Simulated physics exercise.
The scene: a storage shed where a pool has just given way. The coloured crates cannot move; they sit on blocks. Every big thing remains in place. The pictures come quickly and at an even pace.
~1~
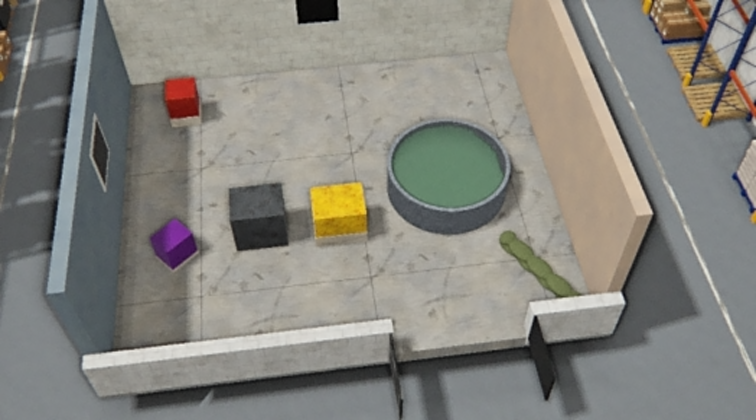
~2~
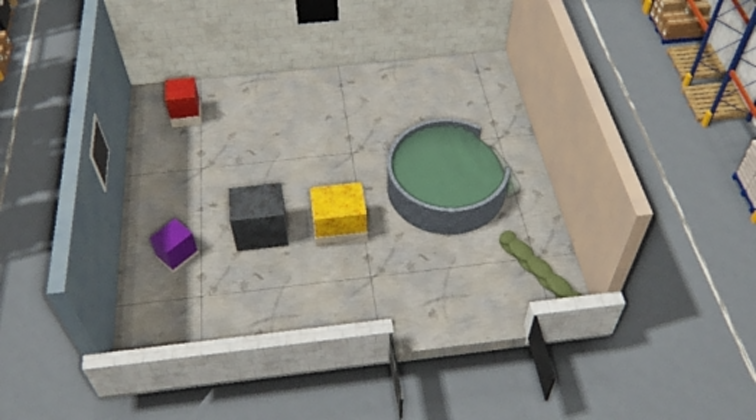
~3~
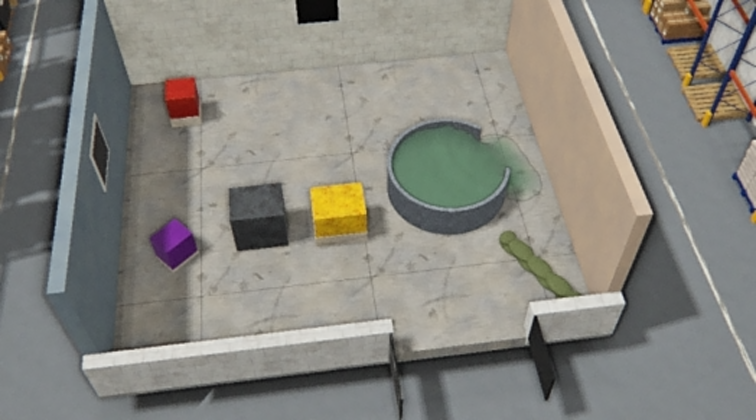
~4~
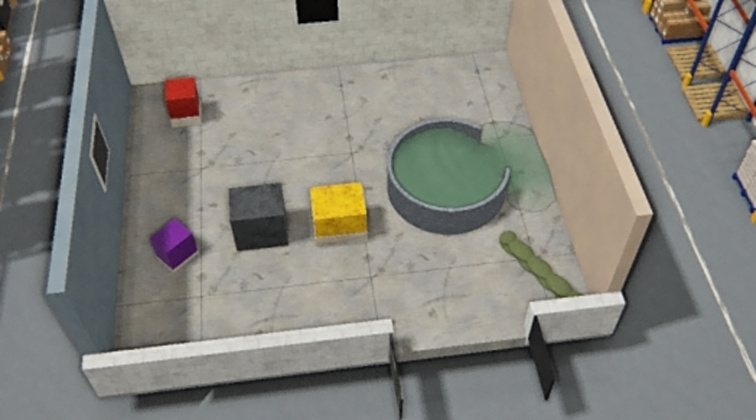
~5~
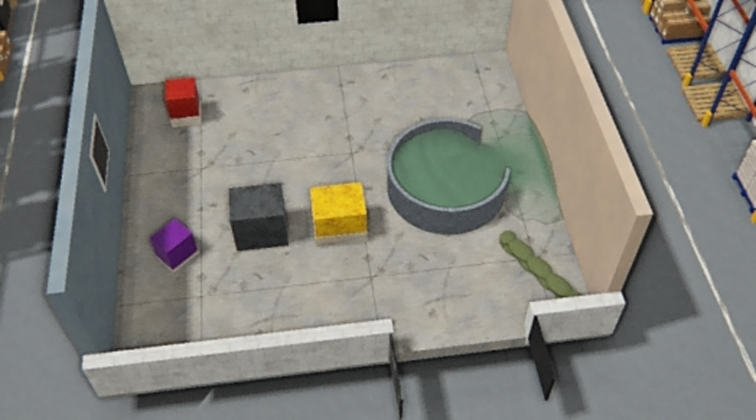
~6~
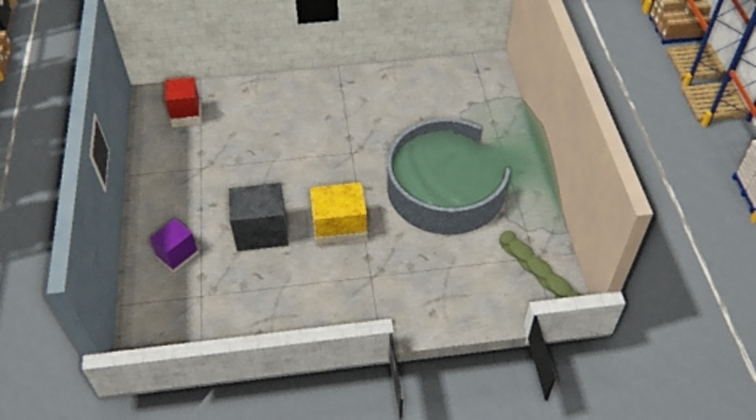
In a storage shed with red, purple, black and yellow blocks, a round pool of green water opened on its right side, and the water poured through the gap and spread to the right-hand wall.
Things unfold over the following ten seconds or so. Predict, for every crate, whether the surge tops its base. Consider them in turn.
My prediction: The yellow crate does not get topped; the red crate does not get topped; the purple crate gets topped.
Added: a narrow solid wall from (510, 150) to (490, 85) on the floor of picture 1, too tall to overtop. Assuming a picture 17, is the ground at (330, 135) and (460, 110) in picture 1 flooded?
In order, I'd call them bare and inundated.
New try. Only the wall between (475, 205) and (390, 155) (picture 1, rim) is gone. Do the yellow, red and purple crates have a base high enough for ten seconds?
My take: Yellow gets flooded, red is untouched and purple gets flooded.
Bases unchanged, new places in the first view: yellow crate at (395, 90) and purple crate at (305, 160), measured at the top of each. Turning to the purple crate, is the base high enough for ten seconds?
I'd say the purple crate is not reached.
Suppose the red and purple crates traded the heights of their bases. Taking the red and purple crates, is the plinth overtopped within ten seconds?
Well, the red crate gets reached, and the purple crate stays unflooded.
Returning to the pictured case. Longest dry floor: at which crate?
It would be the purple one.
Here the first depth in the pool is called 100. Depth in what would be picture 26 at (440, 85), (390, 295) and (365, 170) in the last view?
Around 10, 0 and 0 percent, in that order.
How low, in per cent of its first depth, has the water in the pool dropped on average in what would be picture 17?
My reading is 50 %.
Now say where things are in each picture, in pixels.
The pool at (448, 166) is whole and still, in the first frame.
Water pours out at (497, 163) and has run to a hidden place, in the second frame.
The front is at (500, 138), out from the gap at (497, 165), in the third frame.
Water pours out at (496, 165) and has run to (527, 131), in the fourth frame.
The front is at (528, 115), out from the gap at (496, 165), in the fifth frame.
The front is at (523, 101), out from the gap at (496, 165), in the sixth frame.
A moment on, water covers 10 % of the floor; the yellow crate not reached, the red crate not reached, the purple crate not reached.
Next, water covers 15 % of the floor; the yellow crate not reached, the red crate not reached, the purple crate not reached.
Then, water covers 30 % of the floor; the yellow crate not reached, the red crate not reached, the purple crate not reached.
Later, water covers 65 % of the floor; the yellow crate water round its plinth, the red crate water round its plinth, the purple crate not reached.
In the end, water covers 95 % of the floor; the yellow crate stayed above the water, the red crate stayed above the water, the purple crate was topped.
